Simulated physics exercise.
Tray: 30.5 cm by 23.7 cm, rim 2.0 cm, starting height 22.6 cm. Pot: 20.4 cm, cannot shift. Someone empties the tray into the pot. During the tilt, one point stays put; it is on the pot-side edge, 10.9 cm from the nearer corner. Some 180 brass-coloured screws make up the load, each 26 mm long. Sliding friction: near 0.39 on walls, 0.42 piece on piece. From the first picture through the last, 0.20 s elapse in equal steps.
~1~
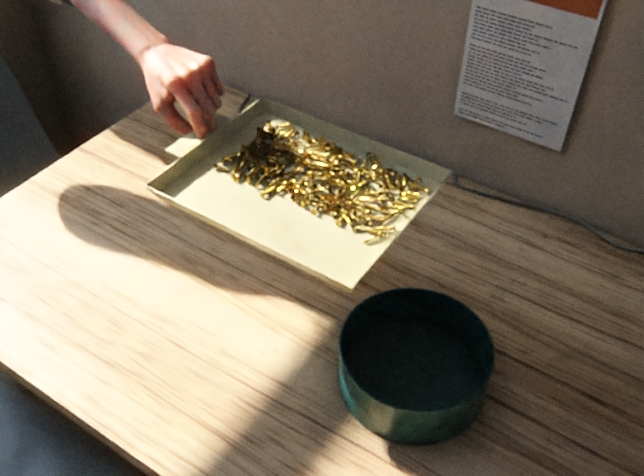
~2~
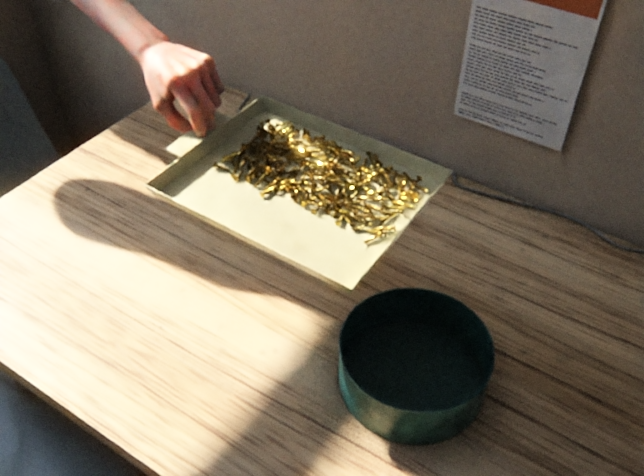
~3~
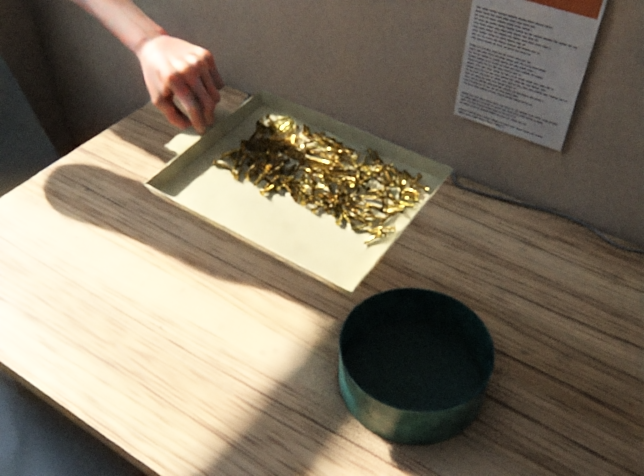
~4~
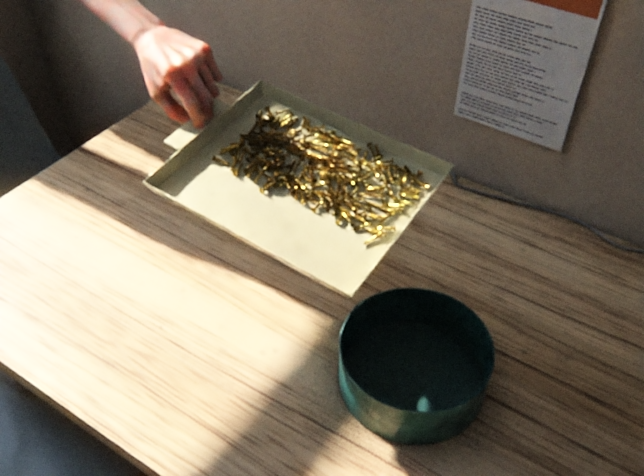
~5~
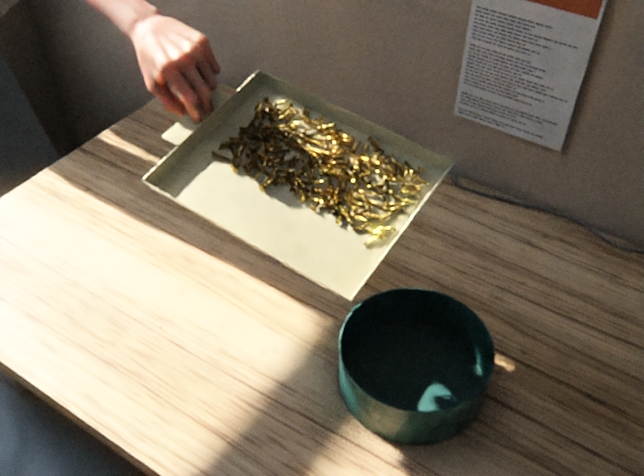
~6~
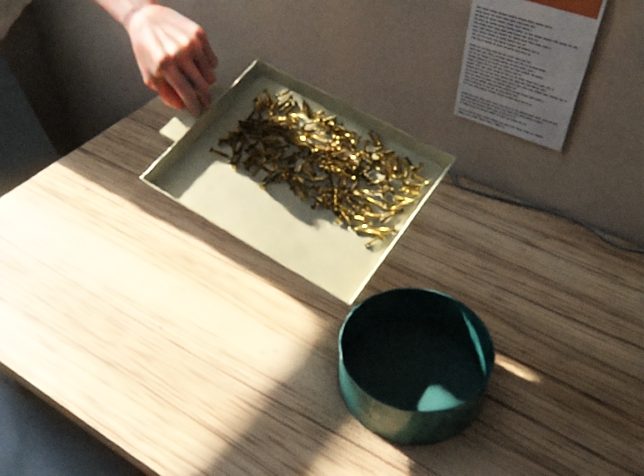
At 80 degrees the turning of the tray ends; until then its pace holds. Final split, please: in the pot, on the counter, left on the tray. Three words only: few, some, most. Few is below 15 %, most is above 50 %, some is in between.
Pot - some, counter - most, left on the tray - few.
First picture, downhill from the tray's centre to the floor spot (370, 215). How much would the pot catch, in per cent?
Estimate: Near 45 per cent.
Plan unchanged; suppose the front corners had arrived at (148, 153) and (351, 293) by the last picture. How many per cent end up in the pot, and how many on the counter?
You'd end with pot at 50 and counter at 50.
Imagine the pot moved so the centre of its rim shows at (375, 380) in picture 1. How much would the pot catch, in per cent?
Roughly 90 per cent.
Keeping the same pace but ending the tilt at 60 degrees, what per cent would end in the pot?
Share in the pot: Around 20 %.
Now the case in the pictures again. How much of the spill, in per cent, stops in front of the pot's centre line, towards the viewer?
About 100 percent of the spill.
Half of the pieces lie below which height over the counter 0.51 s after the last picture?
Some 16 cm.
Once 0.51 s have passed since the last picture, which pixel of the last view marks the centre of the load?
Load centre: About (326, 308) px.
Then, 0.31 s after the last picture, tilt 47 degrees; the tray holds 100 %, the pot 0 %.
Then, 0.51 s after the last picture, tilt 68 degrees; the tray holds 55 %, the pot 0 %.
Then, 0.83 s after the last picture, tilt 80 degrees; the tray holds 0 %, the pot 25 %.
In the end, pot 25 %, counter 70 %, tray 0 %.
